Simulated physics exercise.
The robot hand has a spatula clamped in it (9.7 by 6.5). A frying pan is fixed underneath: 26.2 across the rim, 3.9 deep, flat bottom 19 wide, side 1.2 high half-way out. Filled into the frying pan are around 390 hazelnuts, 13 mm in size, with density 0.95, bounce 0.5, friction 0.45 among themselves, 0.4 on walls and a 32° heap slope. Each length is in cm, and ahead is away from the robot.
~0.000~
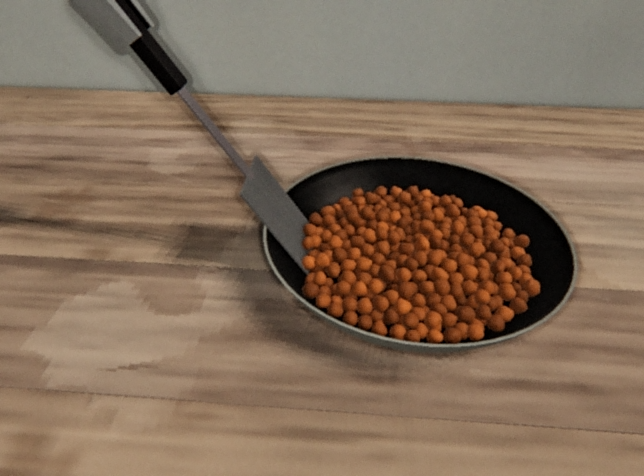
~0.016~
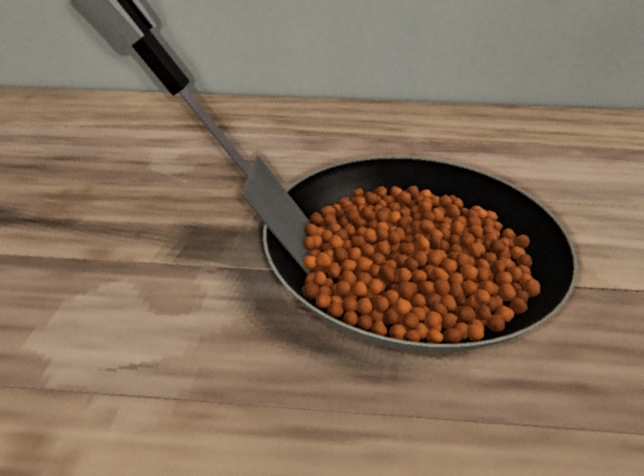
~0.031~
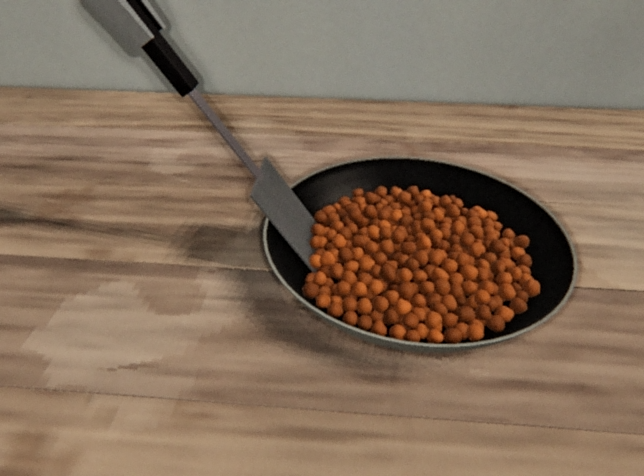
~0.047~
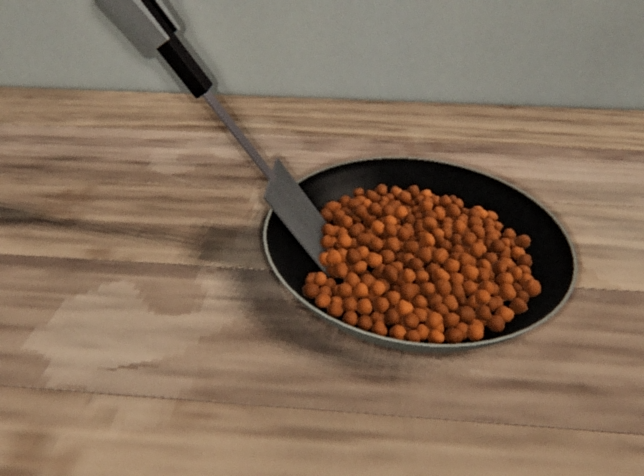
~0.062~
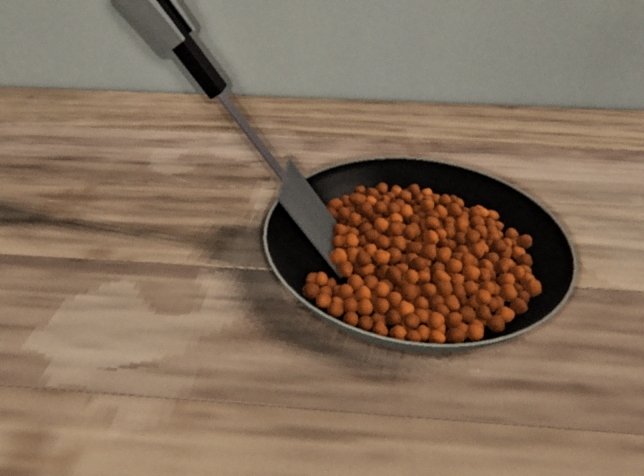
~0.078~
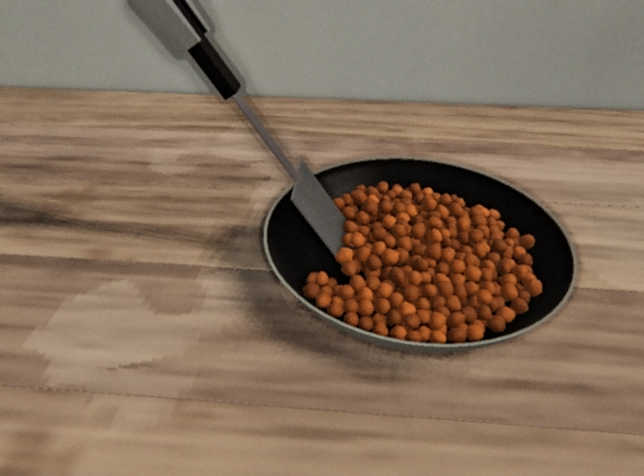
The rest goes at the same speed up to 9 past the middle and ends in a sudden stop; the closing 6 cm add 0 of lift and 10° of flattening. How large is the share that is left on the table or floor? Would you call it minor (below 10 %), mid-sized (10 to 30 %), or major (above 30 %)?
I would call it minor.
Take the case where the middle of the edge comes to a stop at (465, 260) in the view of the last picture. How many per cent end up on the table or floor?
0 %.
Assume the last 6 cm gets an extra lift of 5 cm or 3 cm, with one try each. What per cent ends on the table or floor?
Result: Approx. 10 % and 10 %, one try each.
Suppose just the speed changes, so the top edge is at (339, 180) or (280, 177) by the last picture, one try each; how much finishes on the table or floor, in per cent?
I'd estimate close to 15 and 5 in a hundred.
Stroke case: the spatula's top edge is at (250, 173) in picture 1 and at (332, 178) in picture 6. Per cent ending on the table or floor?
I'd put it at roughly 15 per cent.
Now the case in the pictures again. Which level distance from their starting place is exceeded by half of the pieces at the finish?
Roughly 3 cm.
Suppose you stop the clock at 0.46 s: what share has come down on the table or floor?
5 per cent.
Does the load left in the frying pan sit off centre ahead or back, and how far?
4.0 cm ahead.
By 0.15 s, sloping 57°, highest piece 6 above the table; 386 in the frying pan.
By 0.22 s, sloping 54°, highest piece 6 above the table; 386 in the frying pan.
By 0.46 s, sloping 47°, highest piece 5 above the table; 371 in the frying pan, 15 on the table or floor.
By 1.51 s, sloping 47°, highest piece 5 above the table; 370 in the frying pan, 16 on the table or floor.
Final count, 370 in the frying pan, 16 on the table or floor. That is 4 % on the table or floor.
